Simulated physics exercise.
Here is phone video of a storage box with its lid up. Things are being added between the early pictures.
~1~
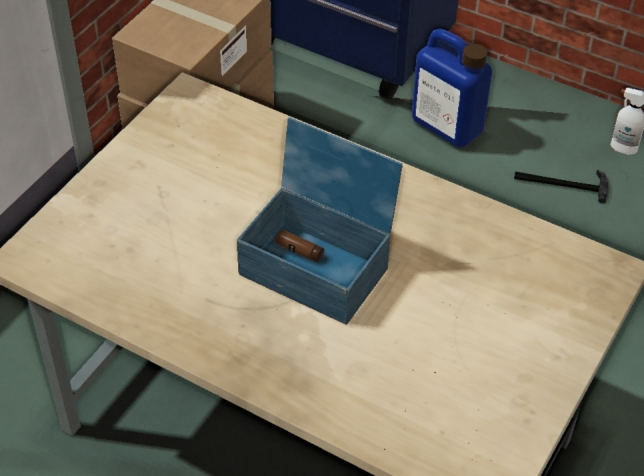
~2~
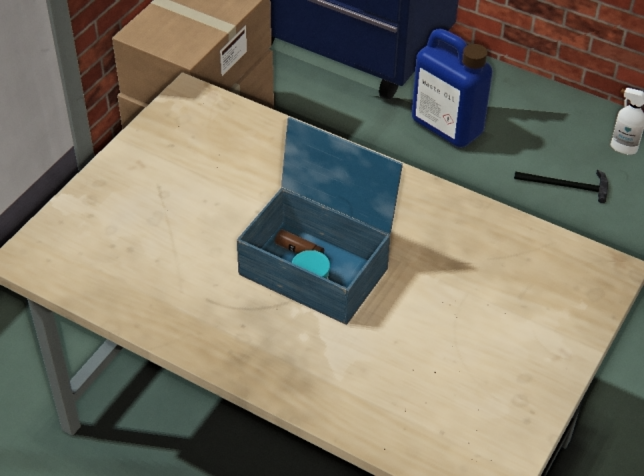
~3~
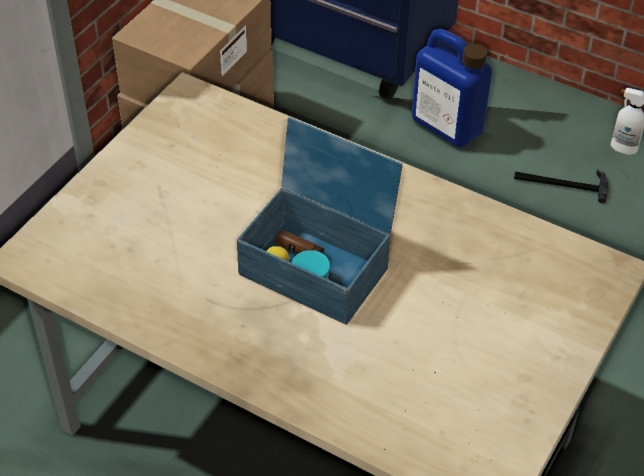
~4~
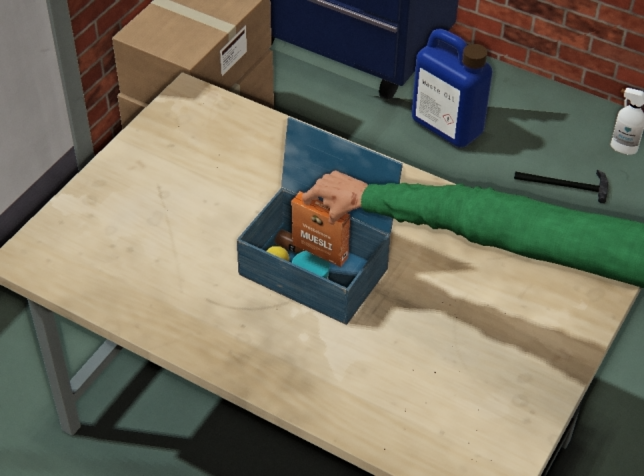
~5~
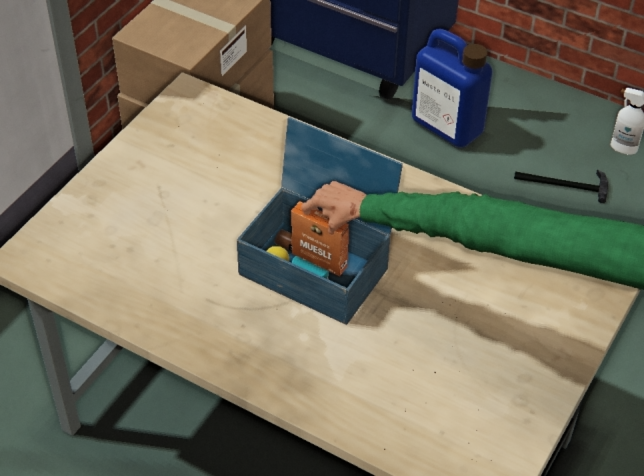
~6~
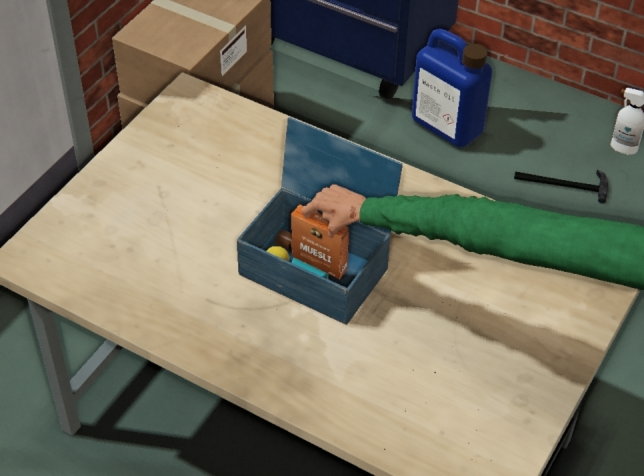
The video shows an open blue box on a wooden table holding a brown shaker, then a turquoise item and a yellow one appear inside, and a green-sleeved arm lowers an orange muesli packet slightly into it, still gripping it.
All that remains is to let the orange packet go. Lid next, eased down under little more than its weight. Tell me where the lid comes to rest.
Short of the rim, with a gap left.
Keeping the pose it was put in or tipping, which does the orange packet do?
Observation: It keeps the set orientation.
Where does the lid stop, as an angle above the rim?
About 40° above the rim.
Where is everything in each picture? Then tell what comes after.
In the first frame, the last thing is not in view yet; brown shaker (300, 246).
In the second frame, the last thing is not in view yet.
In the third frame, the last thing is not in view yet.
The fourth frame shows on its way; orange packet (320, 230).
The fifth frame shows on its way; orange packet (320, 239).
The sixth frame shows put in, still held; orange packet (320, 242).
Then, 0.90 s on from there, lid starting down.
Then, 1.30 s on from there, lid 75° above the rim.
Then, 1.50 s on from there, lid 63° above the rim.
Then, 1.70 s on from there, lid 50° above the rim.
In the end, lid 42° above the rim; all 4 unmoved. At the end, from the last picture's camera, orange packet near (320, 243).
